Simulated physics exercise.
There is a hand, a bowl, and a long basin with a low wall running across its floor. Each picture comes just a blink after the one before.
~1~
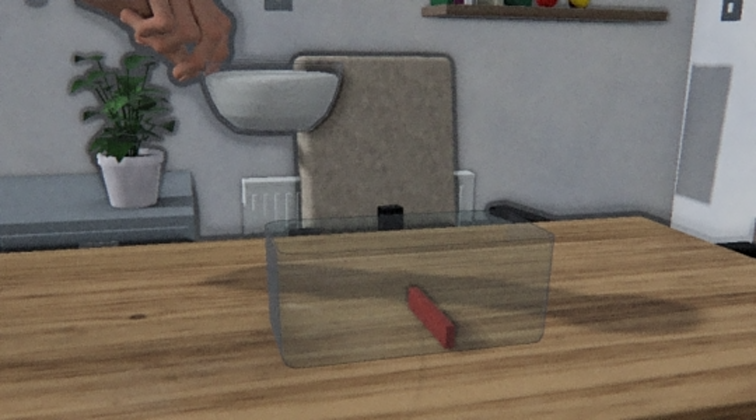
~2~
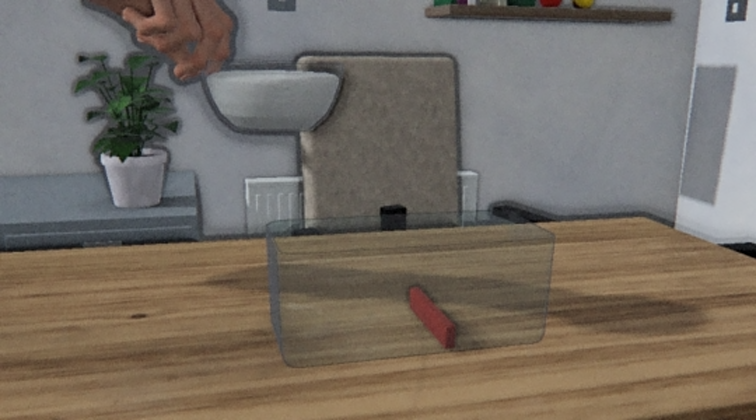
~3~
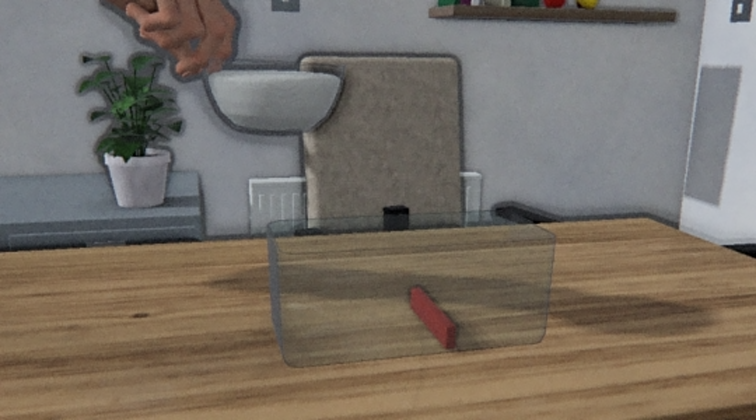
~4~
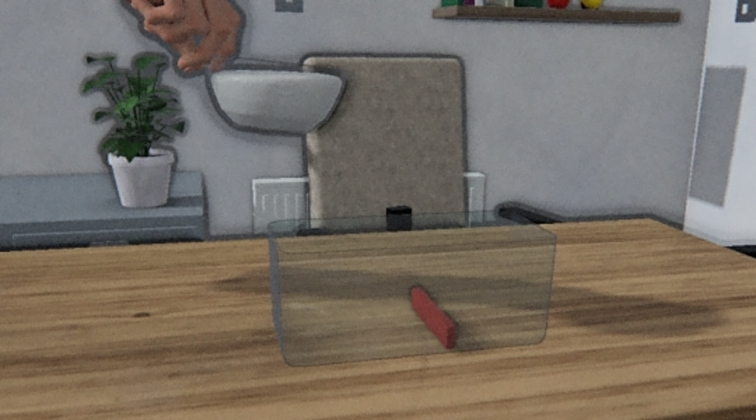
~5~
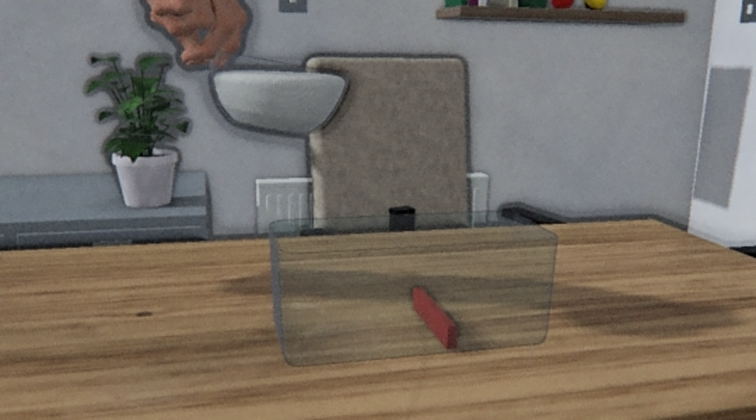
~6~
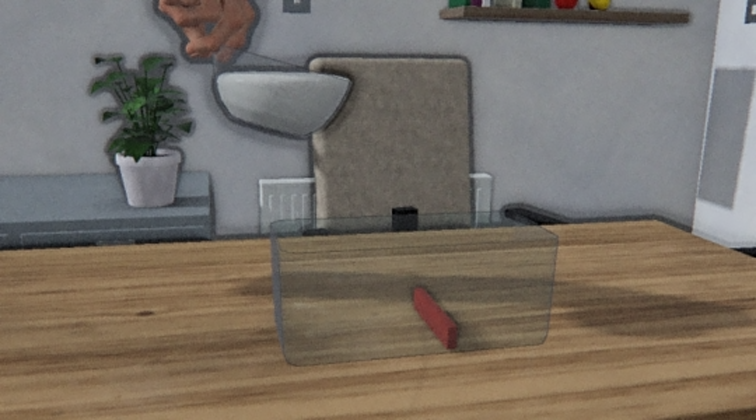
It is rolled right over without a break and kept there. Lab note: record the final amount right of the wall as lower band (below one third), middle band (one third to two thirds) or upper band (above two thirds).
Recorded: Lower band.
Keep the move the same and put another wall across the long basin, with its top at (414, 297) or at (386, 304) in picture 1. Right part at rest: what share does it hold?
Result: 30 % first, 70 % second.
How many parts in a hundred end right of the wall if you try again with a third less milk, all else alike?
Roughly 15 in a hundred.
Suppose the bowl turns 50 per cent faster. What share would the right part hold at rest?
I'd say roughly 20 in every hundred ends up there.
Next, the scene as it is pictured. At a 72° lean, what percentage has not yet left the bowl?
It works out to close to 35 percent.
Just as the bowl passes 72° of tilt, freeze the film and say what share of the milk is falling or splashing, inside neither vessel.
Roughly 35 percent.
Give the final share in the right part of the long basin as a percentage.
I'd say near 15 in a hundred.
A moment on, the bowl is tipped part way and 33 per cent is still to pour, 29 is left of the wall and 1 right of it.
Next, the bowl is tipped right over and 0 per cent is still to pour, 87 is left of the wall and 8 right of it.
Then the bowl is tipped right over and 0 per cent is still to pour, 85 is left of the wall and 14 right of it.
Later the bowl is tipped right over and 0 per cent is still to pour, 84 is left of the wall and 15 right of it.
At rest 84 per cent lies left of the wall, 15 right of it and 1 outside.
